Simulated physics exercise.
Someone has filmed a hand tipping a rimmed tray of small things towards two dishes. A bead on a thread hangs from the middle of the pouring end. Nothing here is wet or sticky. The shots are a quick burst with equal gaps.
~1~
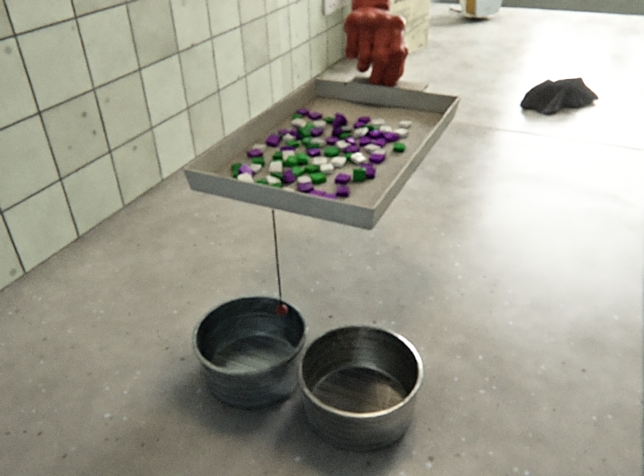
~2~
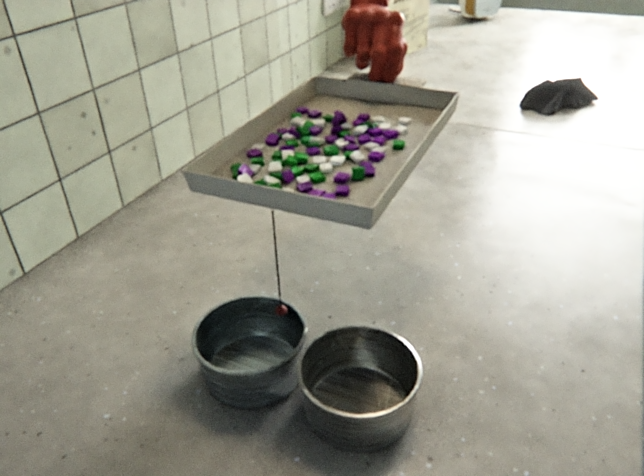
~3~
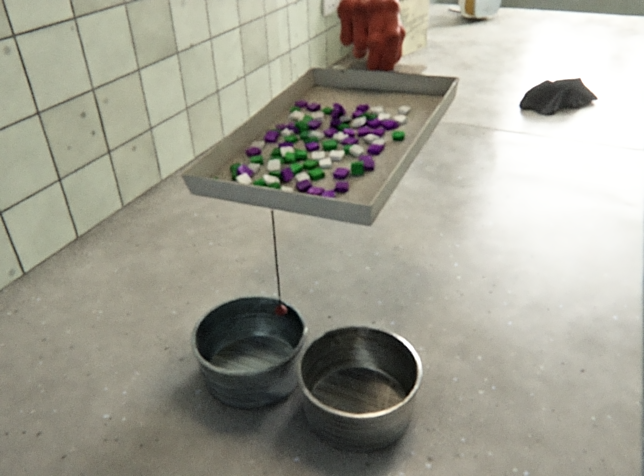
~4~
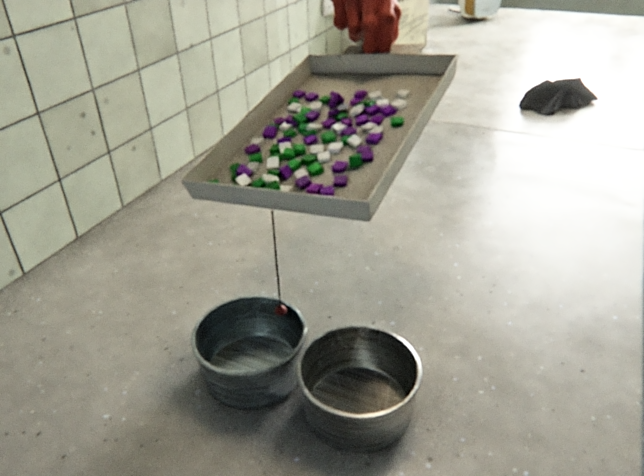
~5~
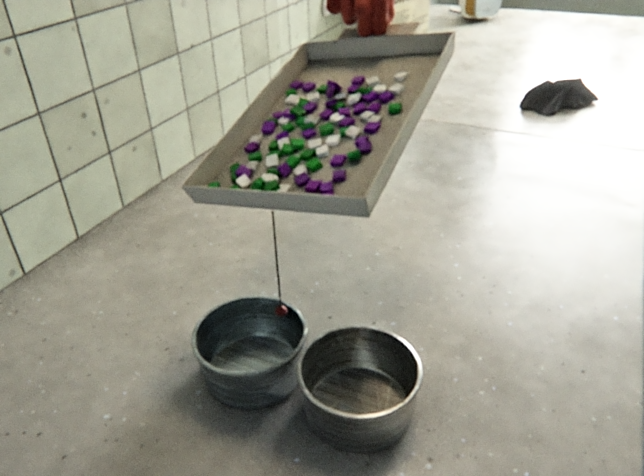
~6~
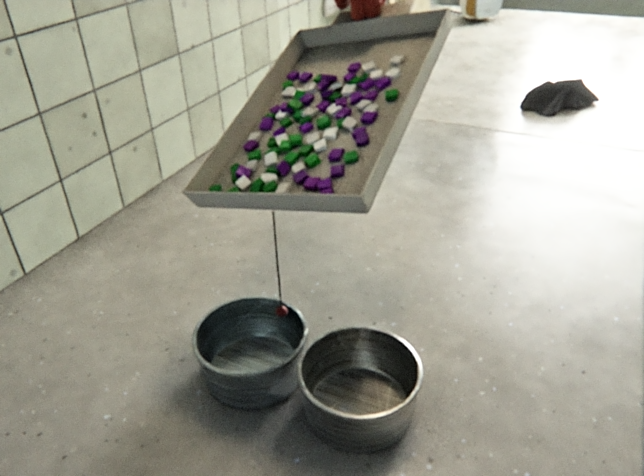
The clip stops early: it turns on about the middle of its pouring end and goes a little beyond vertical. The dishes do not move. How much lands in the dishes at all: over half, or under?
They take only the smaller part between them.
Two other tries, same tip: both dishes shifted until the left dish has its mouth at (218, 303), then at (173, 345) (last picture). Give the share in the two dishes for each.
First some 100, then 30 per cent.
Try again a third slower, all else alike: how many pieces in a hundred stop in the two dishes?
It comes to 30 per cent or so.
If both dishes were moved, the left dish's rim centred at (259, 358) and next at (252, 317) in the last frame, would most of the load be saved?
First not half, then over half.
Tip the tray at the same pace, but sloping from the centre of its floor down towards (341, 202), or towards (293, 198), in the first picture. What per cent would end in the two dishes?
In turn 90 and 70 in a hundred.
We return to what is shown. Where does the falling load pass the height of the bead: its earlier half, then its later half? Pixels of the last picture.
Around (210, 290) and then (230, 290).
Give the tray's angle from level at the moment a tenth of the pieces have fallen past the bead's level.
Roughly 110°.
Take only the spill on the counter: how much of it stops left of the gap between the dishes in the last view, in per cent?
Roughly 100 in a hundred.
Just after the last frame, tray tipped steeply; every one on the tray.
A moment on, tray tipped past a quarter turn; roughly two thirds on the tray; about a tenth in the left dish; about a tenth outside both; roughly a quarter in the air.
Further on, tray tipped past a quarter turn; roughly a third in the left dish; roughly two thirds outside both.
When it is over, tray tipped past a quarter turn; not one in the right dish; roughly a third in the left dish; roughly two thirds outside both.
